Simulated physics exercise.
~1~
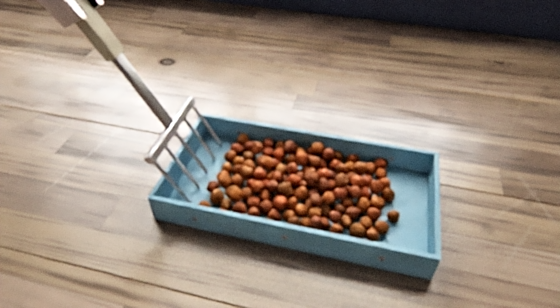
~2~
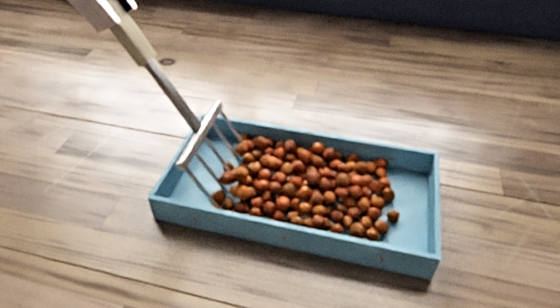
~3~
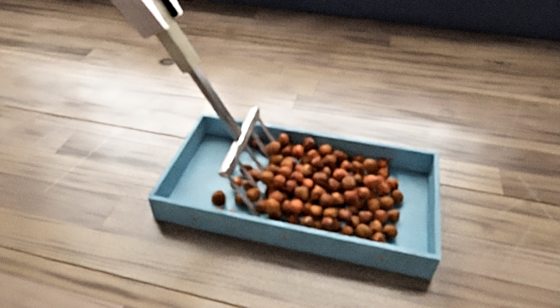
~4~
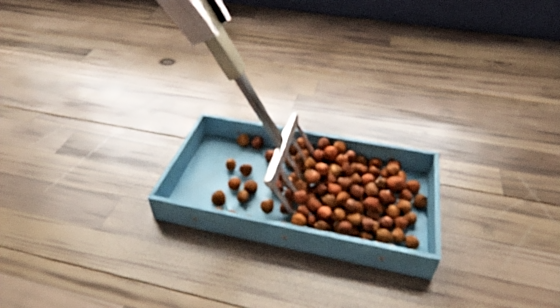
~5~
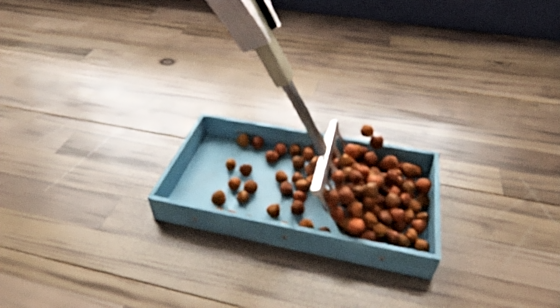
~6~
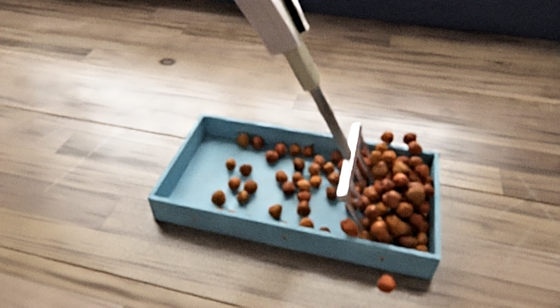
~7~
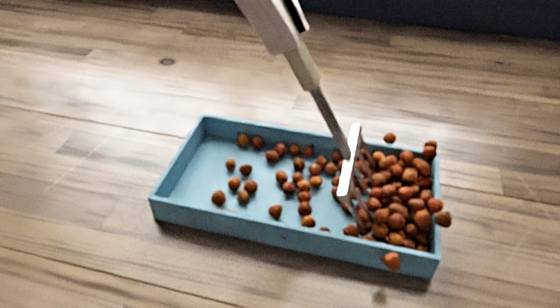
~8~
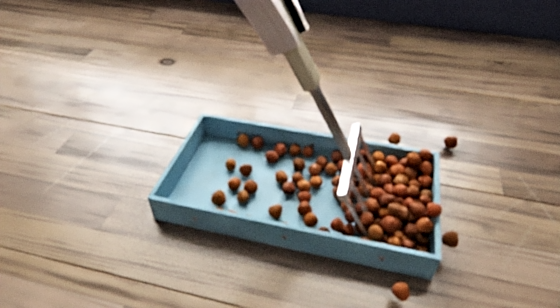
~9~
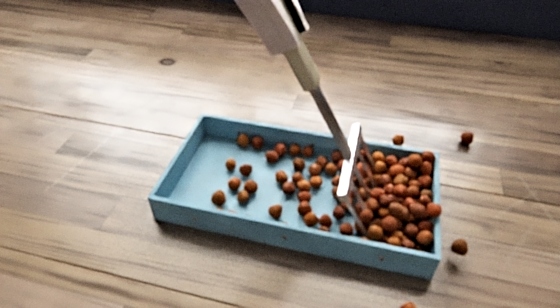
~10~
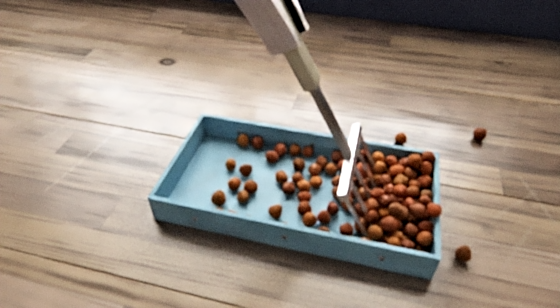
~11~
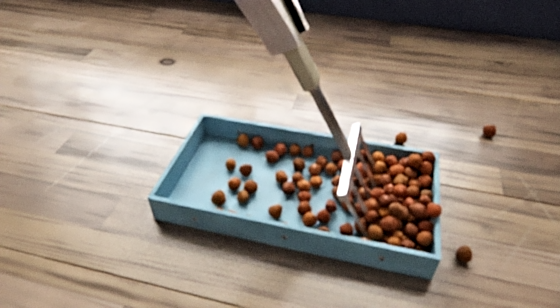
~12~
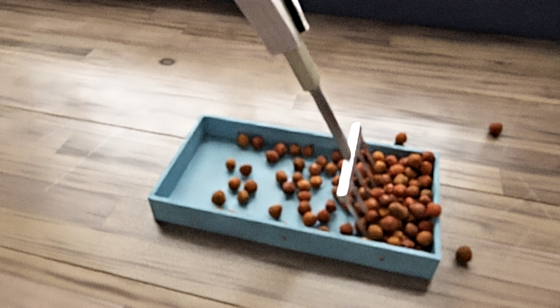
A pronged metal fork on a long handle enters a shallow blue tray of reddish-brown hazelnuts from the left end, the tray resting on a wooden surface. It sweeps steadily to the right, pushing most of the nuts ahead of it while some slip behind and scatter across the tray floor. The nuts bunch into a steep heap against the right wall, and the fork stops just short of it. A few tumble over the edges and roll away as the heap settles lower. The fork stays still, with most nuts packed at the right end and a few lying outside.
